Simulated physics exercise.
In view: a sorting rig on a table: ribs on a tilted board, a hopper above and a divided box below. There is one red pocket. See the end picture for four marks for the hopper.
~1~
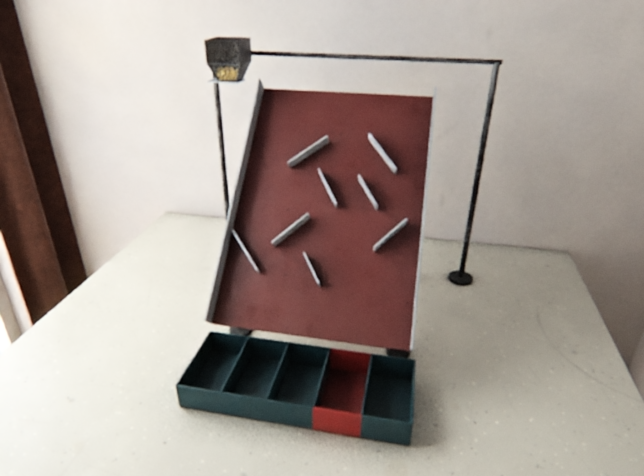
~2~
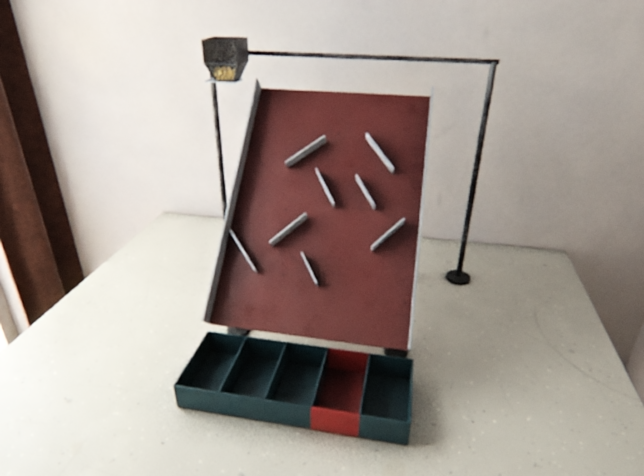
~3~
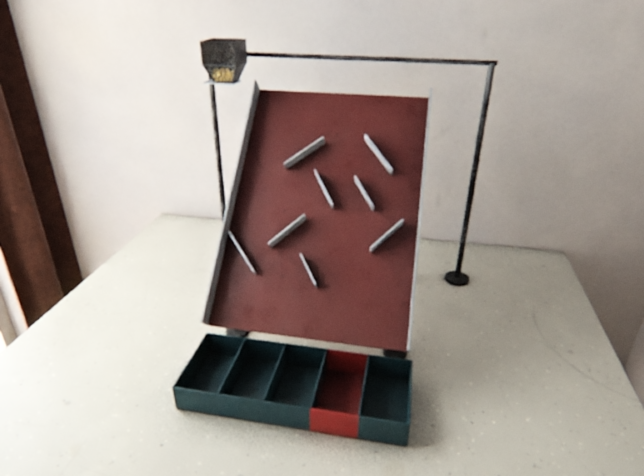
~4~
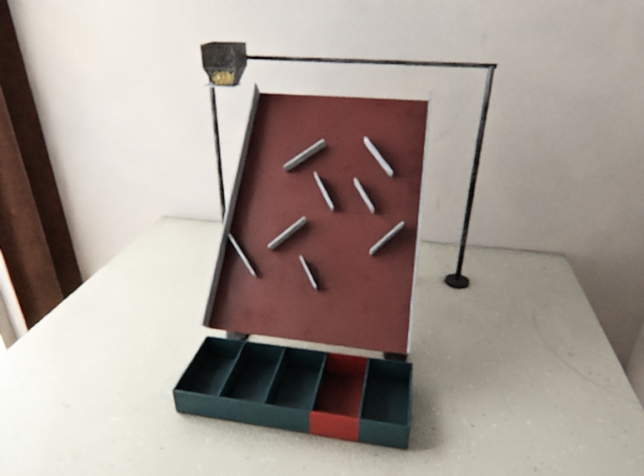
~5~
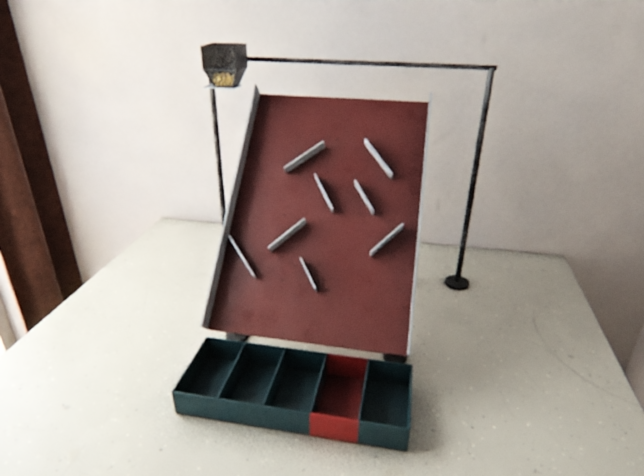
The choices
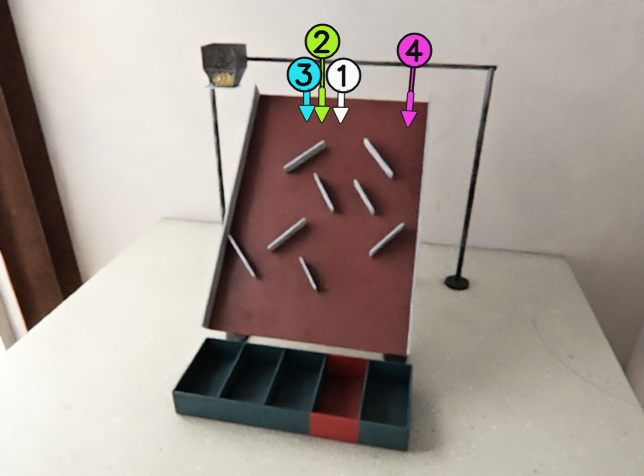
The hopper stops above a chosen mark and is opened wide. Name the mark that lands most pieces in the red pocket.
It is 1.
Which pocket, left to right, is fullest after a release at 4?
The fifth from the left.
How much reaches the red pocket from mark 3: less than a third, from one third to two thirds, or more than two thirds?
It is less than a third.
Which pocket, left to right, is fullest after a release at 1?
The fourth.
On the marked copy, mark 1 meets the board at (340, 117); mark 2 meets the board at (321, 116); mark 3 meets the board at (306, 115); mark 4 meets the board at (408, 121).
With 1, roughly half in the red pocket, roughly a third in other pockets.
With 2, about a tenth in the red pocket, the larger part in other pockets, just a few held on the board.
With 3, about a tenth in the red pocket, almost all in other pockets, just a few held on the board.
With 4, just a few in the red pocket, almost all in other pockets, just a few outside the box.
